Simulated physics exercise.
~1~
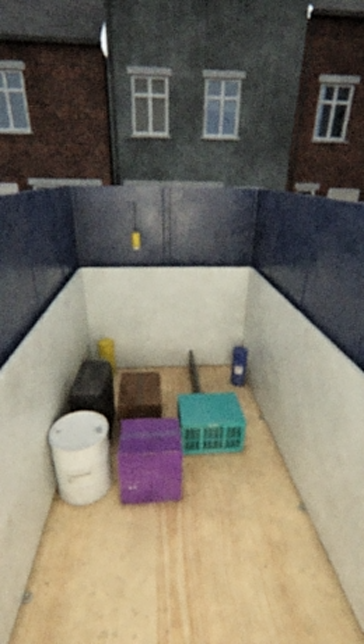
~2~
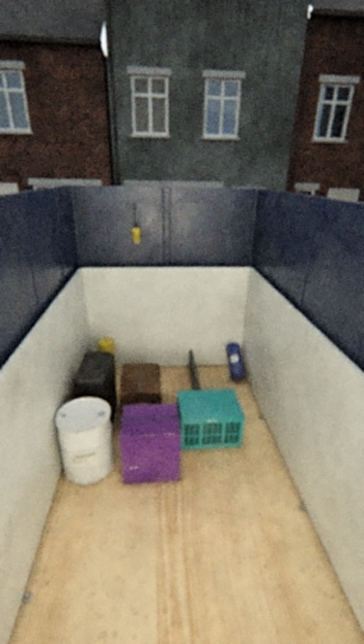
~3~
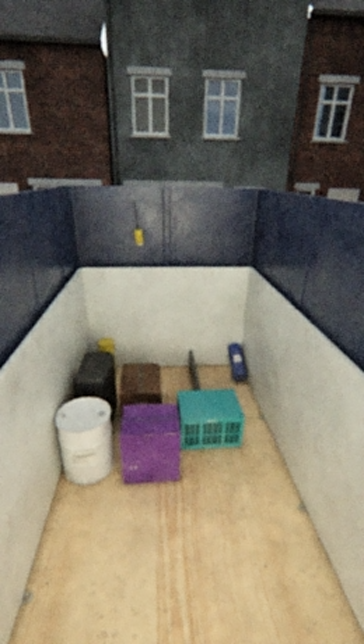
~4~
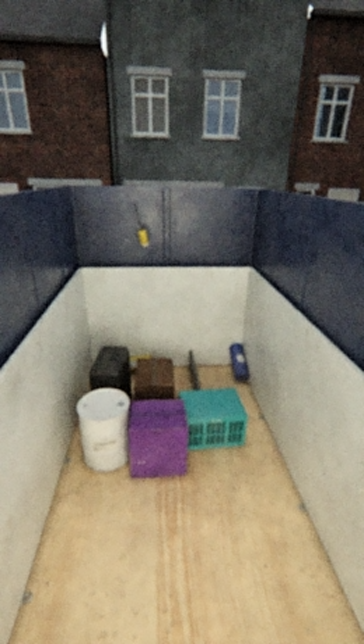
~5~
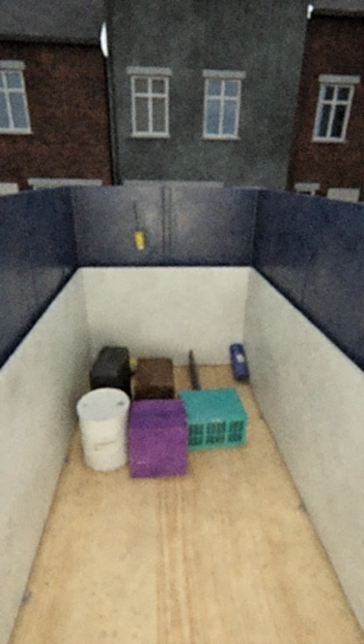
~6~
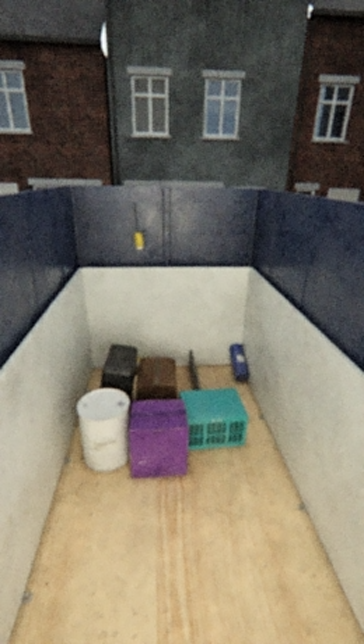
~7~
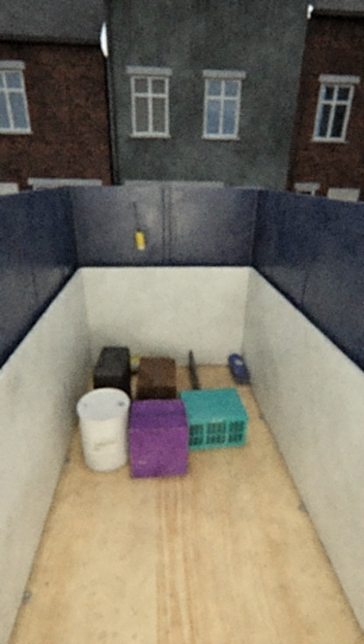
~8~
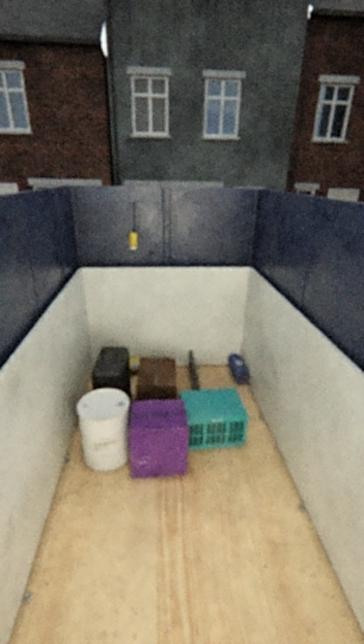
The clip shows a load bay where a blue canister tips over at the back, then a white drum, purple box, brown box and black case shift slightly forward and right as a yellow canister topples, ending with both canisters lying down beside a turquoise chest.
